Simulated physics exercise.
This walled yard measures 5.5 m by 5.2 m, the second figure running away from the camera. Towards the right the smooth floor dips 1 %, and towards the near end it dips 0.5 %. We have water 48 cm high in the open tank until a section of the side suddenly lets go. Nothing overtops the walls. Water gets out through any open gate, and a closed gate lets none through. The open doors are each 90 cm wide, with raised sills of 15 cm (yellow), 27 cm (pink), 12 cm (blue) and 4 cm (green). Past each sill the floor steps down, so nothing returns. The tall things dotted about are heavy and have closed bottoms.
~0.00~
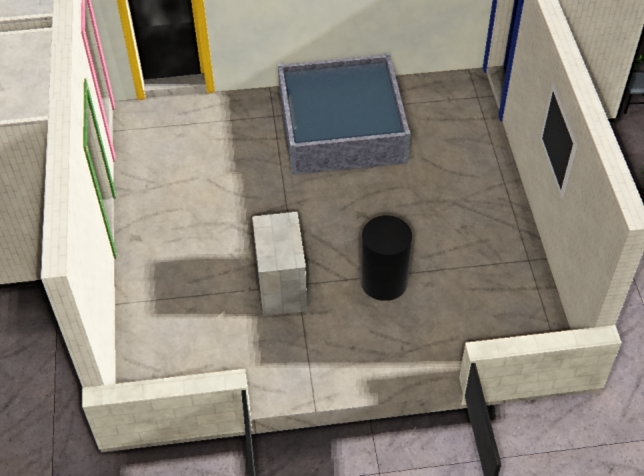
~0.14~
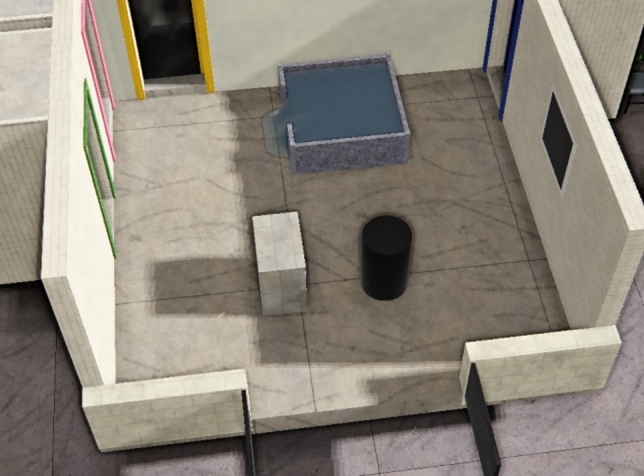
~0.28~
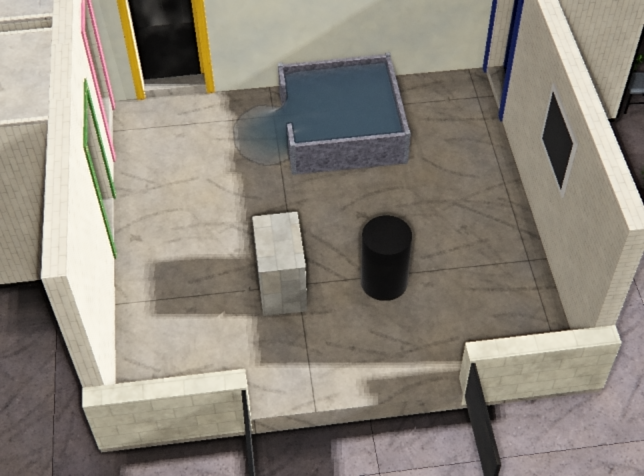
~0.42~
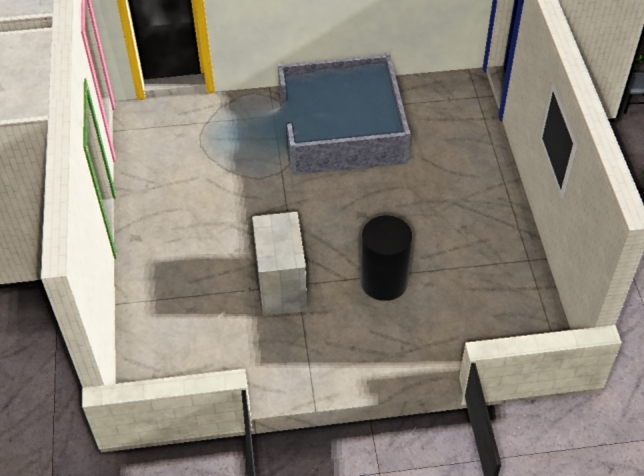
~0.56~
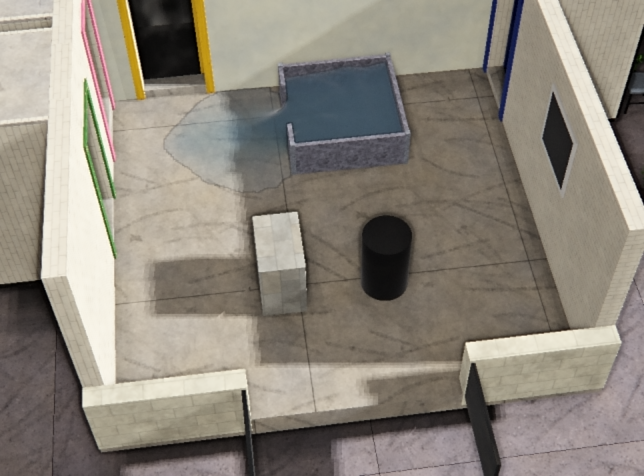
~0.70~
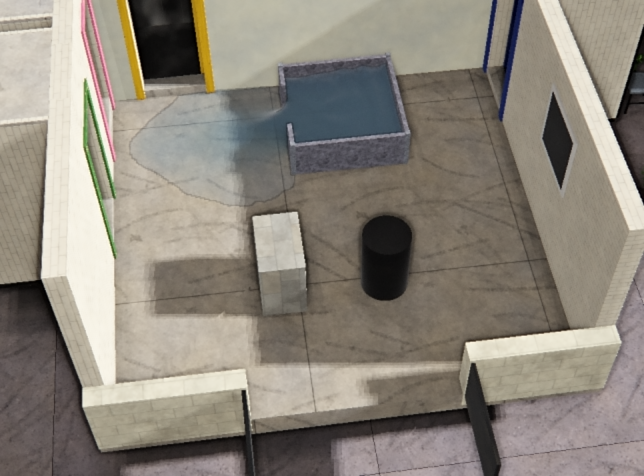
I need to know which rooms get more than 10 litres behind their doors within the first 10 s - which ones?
The yellow door will most likely respect the limit, the pink door will most likely respect the limit, the blue door will most likely respect the limit, the green door will most likely bust the limit.
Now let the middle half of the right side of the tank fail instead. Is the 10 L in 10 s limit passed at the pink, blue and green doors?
The pink door comes out less than that, the blue door more than that and the green door less than that.
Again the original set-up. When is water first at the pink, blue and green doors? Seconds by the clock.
The front reaches pink at 0.9 s, blue at 6.5 s, green at 1.4 s.
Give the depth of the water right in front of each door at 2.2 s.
Yellow 13 cm, pink 22 cm, blue 0 cm, green 11 cm.
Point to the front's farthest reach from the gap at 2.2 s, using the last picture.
That's around (116, 313) in the last picture.
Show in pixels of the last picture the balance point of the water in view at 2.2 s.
Pixel position near (269, 140).
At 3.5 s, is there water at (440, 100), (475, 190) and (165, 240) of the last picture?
First spot not yet wet, second not yet wet, third submerged.
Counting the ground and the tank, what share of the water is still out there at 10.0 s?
Close to 82 in a hundred remains.
After 1.4 s water covers 20 % of the floor and is deepest (30 cm) near (114, 108); yellow door 12 cm at the sill, 0 L in, pink door 17 cm at the sill, 0 L in, blue door not reached, green door 5 cm at the sill, 0 L in.
After 2.2 s water covers 25 % of the floor and is deepest (24 cm) near (114, 117); yellow door 13 cm at the sill, 0 L in, pink door 22 cm at the sill, 0 L in, blue door not reached, green door 11 cm at the sill, 14 L in.
After 3.5 s water covers 35 % of the floor and is deepest (14 cm) near (190, 128); yellow door 12 cm at the sill, 1 L in, pink door 12 cm at the sill, 0 L in, blue door not reached, green door 7 cm at the sill, 35 L in.
After 6.0 s water covers 50 % of the floor and is deepest (12 cm) near (226, 403); yellow door 8 cm at the sill, 2 L in, pink door 8 cm at the sill, 0 L in, blue door not reached, green door 6 cm at the sill, 46 L in.
After 10.0 s water covers 65 % of the floor and is deepest (8 cm) near (195, 407); yellow door 4 cm at the sill, 2 L in, pink door 4 cm at the sill, 0 L in, blue door 2 cm at the sill, 0 L in, green door 4 cm at the sill, 50 L in.
